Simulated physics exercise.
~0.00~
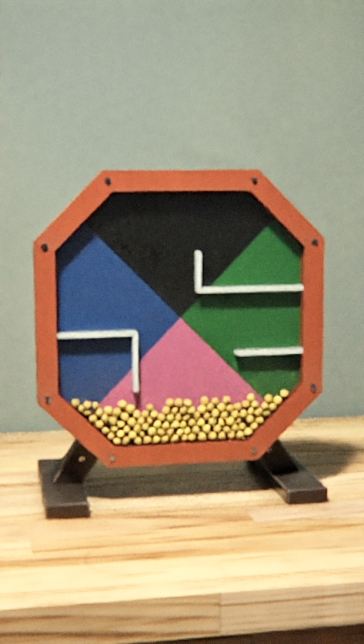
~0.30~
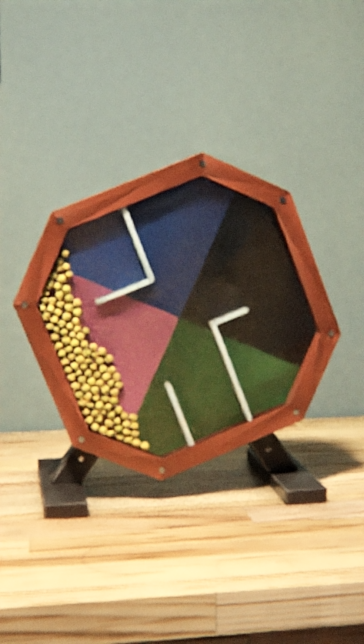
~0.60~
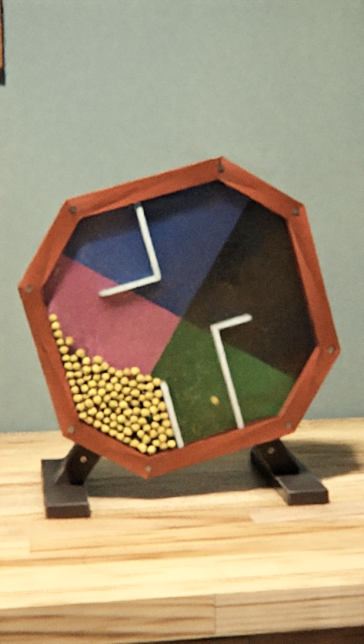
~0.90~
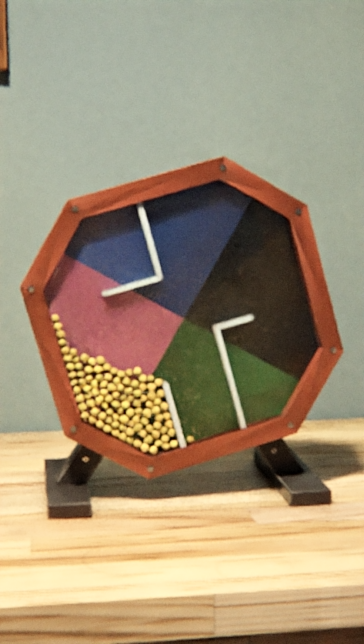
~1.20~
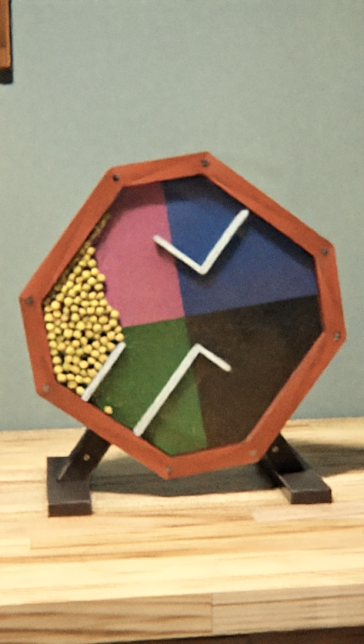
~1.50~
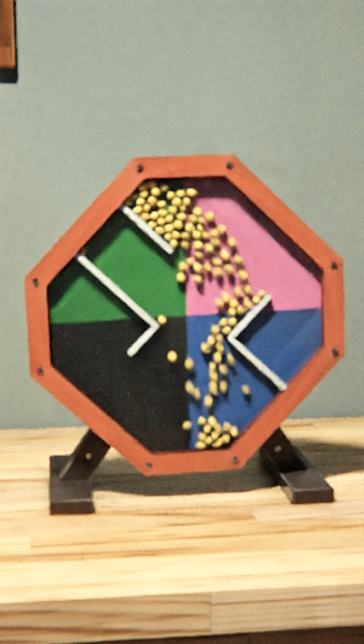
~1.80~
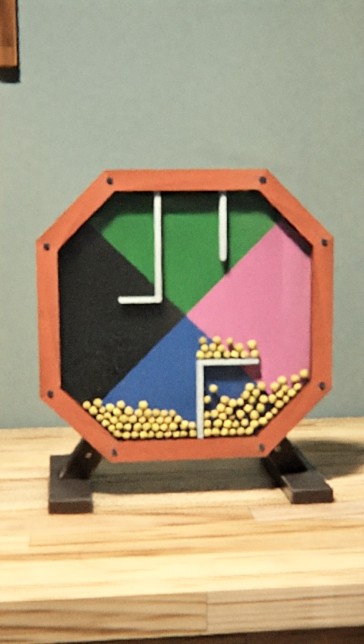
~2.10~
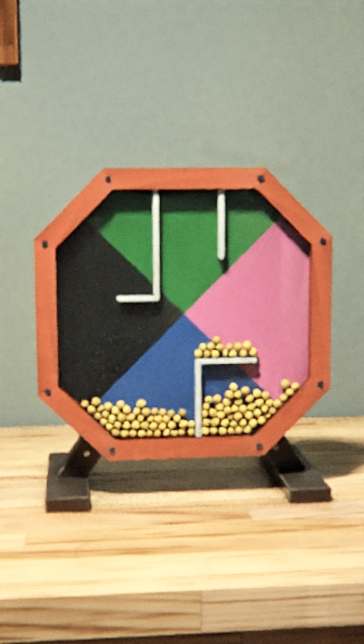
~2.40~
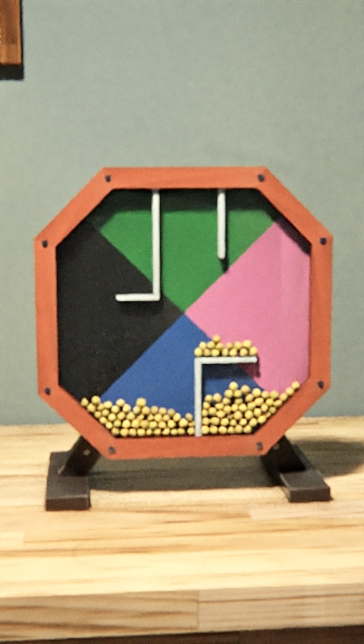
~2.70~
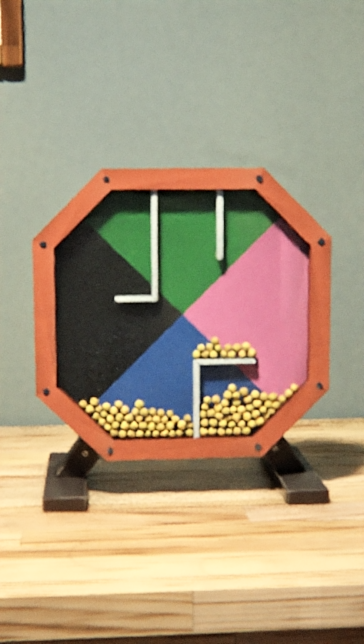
On a wooden tabletop, an octagonal seed sorter turns clockwise, pauses, turns further, spilling chickpeas that settle mostly over the blue wedge.
